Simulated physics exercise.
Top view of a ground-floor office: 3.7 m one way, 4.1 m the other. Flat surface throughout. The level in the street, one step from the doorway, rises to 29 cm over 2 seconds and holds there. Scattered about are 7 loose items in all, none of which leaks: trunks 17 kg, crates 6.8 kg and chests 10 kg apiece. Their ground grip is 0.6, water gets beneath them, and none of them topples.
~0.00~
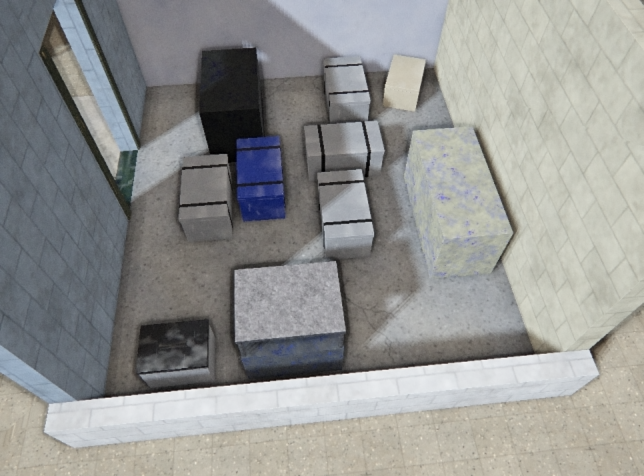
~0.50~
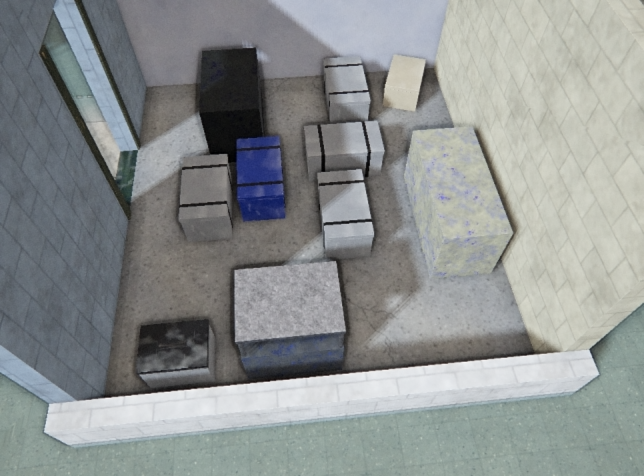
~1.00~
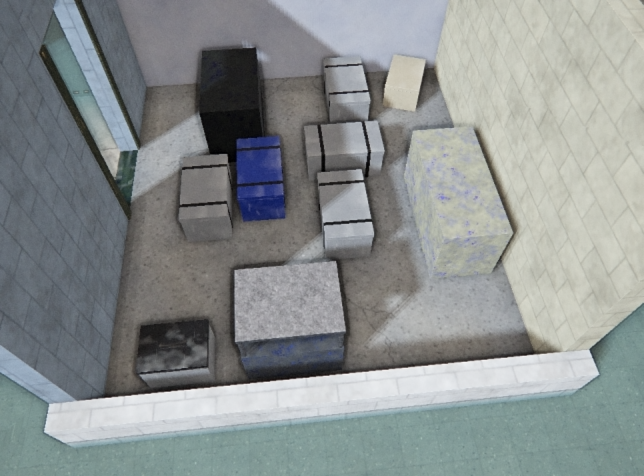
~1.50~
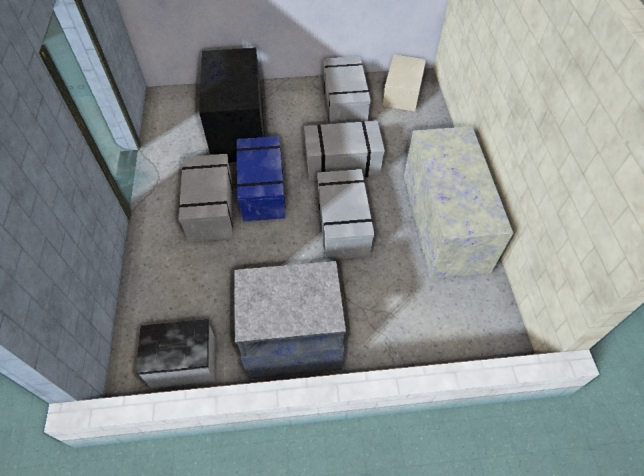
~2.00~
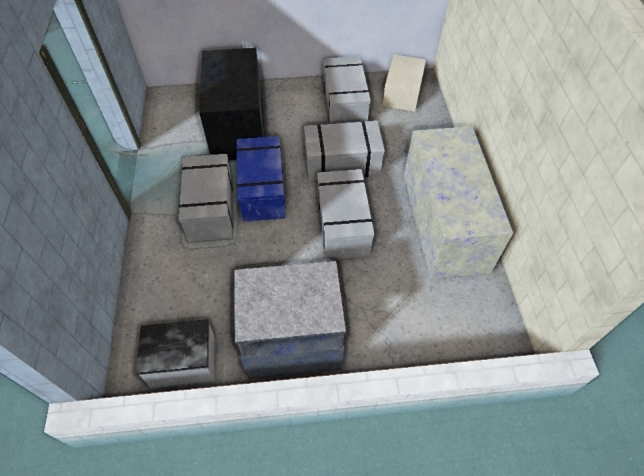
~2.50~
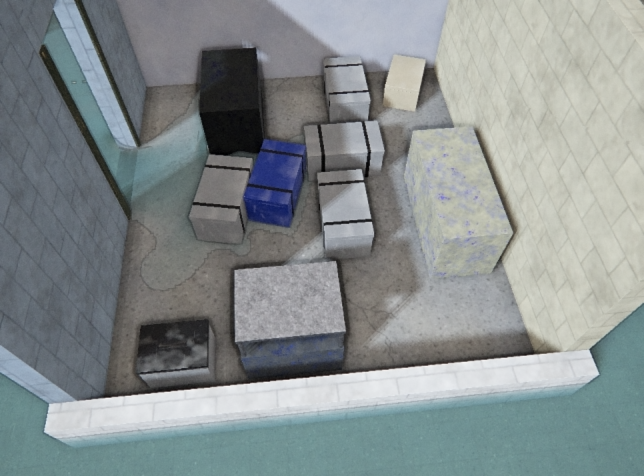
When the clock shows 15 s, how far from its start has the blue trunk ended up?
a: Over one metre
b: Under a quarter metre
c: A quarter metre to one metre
a.
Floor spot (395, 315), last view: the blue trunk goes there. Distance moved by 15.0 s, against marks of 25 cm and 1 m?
Short answer, it goes a modest way.
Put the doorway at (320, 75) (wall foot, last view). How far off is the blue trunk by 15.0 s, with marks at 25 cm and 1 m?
Then the blue trunk would have gone a long way.
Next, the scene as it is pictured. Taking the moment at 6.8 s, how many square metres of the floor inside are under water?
At that time the wet patch spans about 13 m2.
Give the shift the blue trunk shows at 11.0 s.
Some 200 cm from the start.
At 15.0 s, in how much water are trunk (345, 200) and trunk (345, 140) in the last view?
I'd put it at 24 cm and 21 cm respectively.
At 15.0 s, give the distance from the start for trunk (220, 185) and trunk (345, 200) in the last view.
The first is 140 cm from its start, the second 150 cm.
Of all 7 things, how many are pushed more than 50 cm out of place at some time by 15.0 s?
The count comes to 7.
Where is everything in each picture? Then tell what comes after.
In the first frame, the blue trunk at (259, 166) rests on the ground; 0.0 m2 under water; 0 of 7 have shifted.
In the second frame, the blue trunk at (259, 166) rests on the ground; 0.0 m2 under water; 0 of 7 have shifted.
In the third frame, the blue trunk at (259, 166) rests on the ground; 0.0 m2 under water; 0 of 7 have shifted.
In the fourth frame, the blue trunk at (259, 166), on the bottom; 0.1 m2 under water; 0 of 7 have shifted.
In the fifth frame, the blue trunk at (259, 166), on the bottom; 0.9 m2 under water; 0 of 7 have shifted.
In the sixth frame, the blue trunk at (276, 170) rests on the ground, 18 cm from its start; water covers 2.6 m2; 2 of 7 have shifted.
After 3.5 s the blue trunk is near (315, 182), 0.6 m from its start, afloat; 1 afloat.
After 6.8 s the blue trunk is near (360, 240), 1.4 m from its start, afloat; 6 afloat.
After 11.0 s the blue trunk is near (395, 332), 2.2 m from its start, afloat; 7 afloat.
After 15.0 s the blue trunk is near (395, 333), 2.2 m from its start, afloat; 7 afloat.
